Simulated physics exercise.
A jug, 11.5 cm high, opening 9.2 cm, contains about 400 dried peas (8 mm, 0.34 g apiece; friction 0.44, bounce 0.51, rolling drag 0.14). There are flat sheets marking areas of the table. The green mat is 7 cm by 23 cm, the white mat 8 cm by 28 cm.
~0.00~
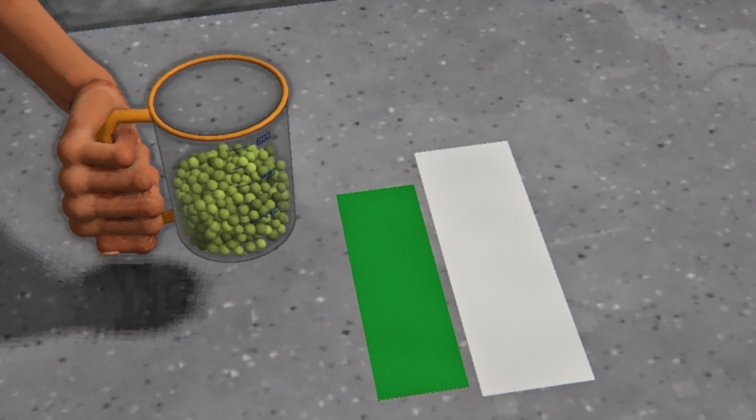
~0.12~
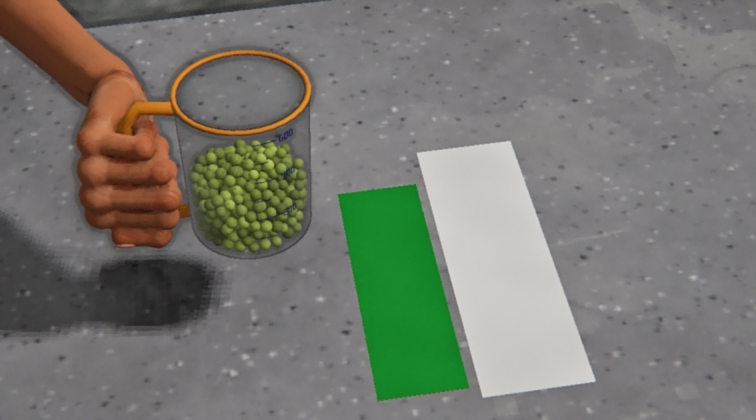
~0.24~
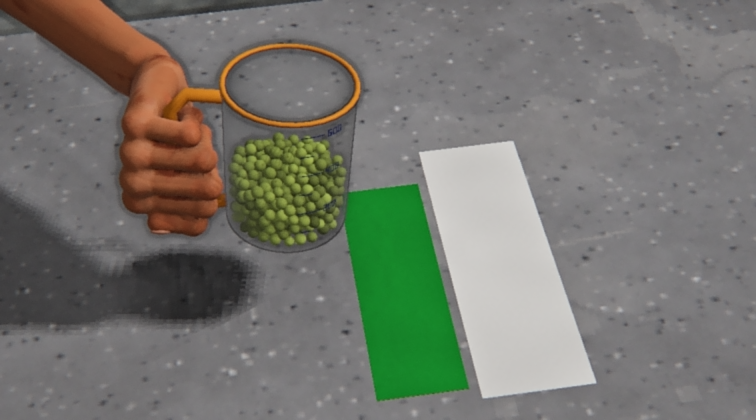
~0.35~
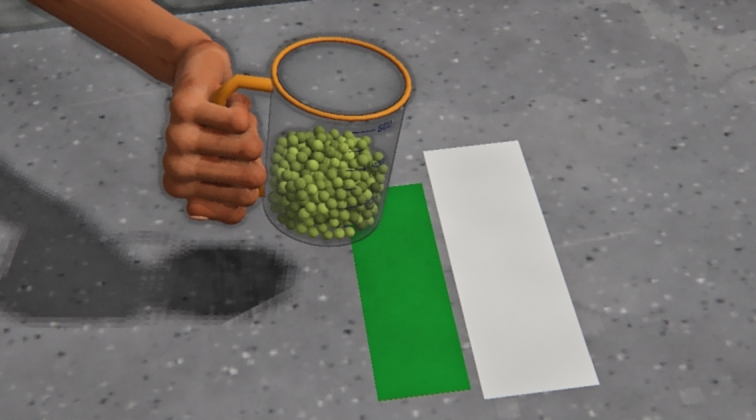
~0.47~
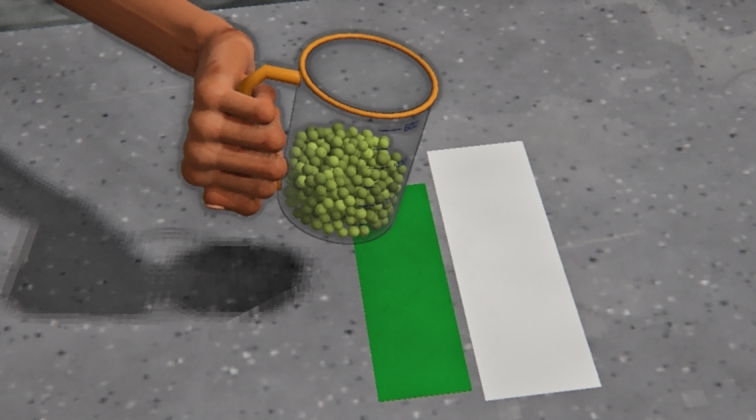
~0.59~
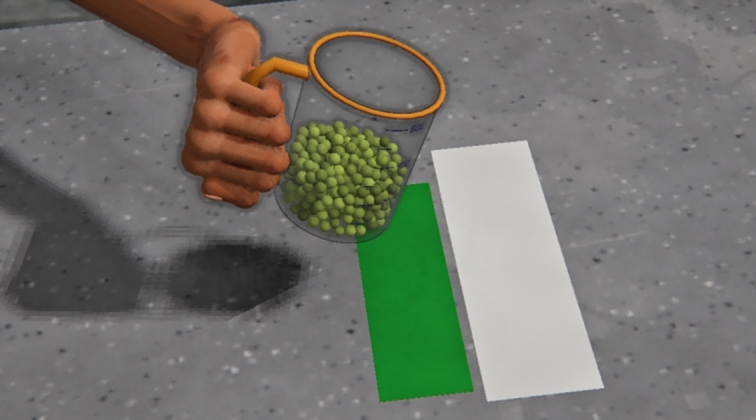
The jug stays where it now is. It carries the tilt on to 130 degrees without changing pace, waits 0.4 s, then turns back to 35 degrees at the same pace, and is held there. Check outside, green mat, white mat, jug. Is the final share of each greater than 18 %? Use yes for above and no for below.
Outside: No; green mat: Yes; white mat: Yes; jug: No.
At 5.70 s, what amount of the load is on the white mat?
Up to that moment, roughly 65 per cent.
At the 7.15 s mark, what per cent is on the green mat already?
About 25 %.
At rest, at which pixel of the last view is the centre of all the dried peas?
Around (486, 260).
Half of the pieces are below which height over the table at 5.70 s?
It's around 0 centimetres.
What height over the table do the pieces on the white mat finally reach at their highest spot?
About 2.5 cm.
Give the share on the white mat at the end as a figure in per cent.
Share: Some 65 %.
After 2.56 s, tilt 88 degrees; jug 100 %; middle of all pieces on or above the table near (323, 160).
Then, at 4.20 s, tilt 130 degrees; outside 10 %, green mat 25 %, white mat 65 %; middle of all pieces on or above the table near (487, 258).
After 5.70 s, tilt 79 degrees; outside 10 %, green mat 25 %, white mat 65 %; middle of all pieces on or above the table near (487, 258).
Then, at 7.15 s, tilt 35 degrees; outside 10 %, green mat 25 %, white mat 65 %; middle of all pieces on or above the table near (487, 258).
At rest (7.4 s), outside 10 %, green mat 25 %, white mat 65 %, jug 0 %.
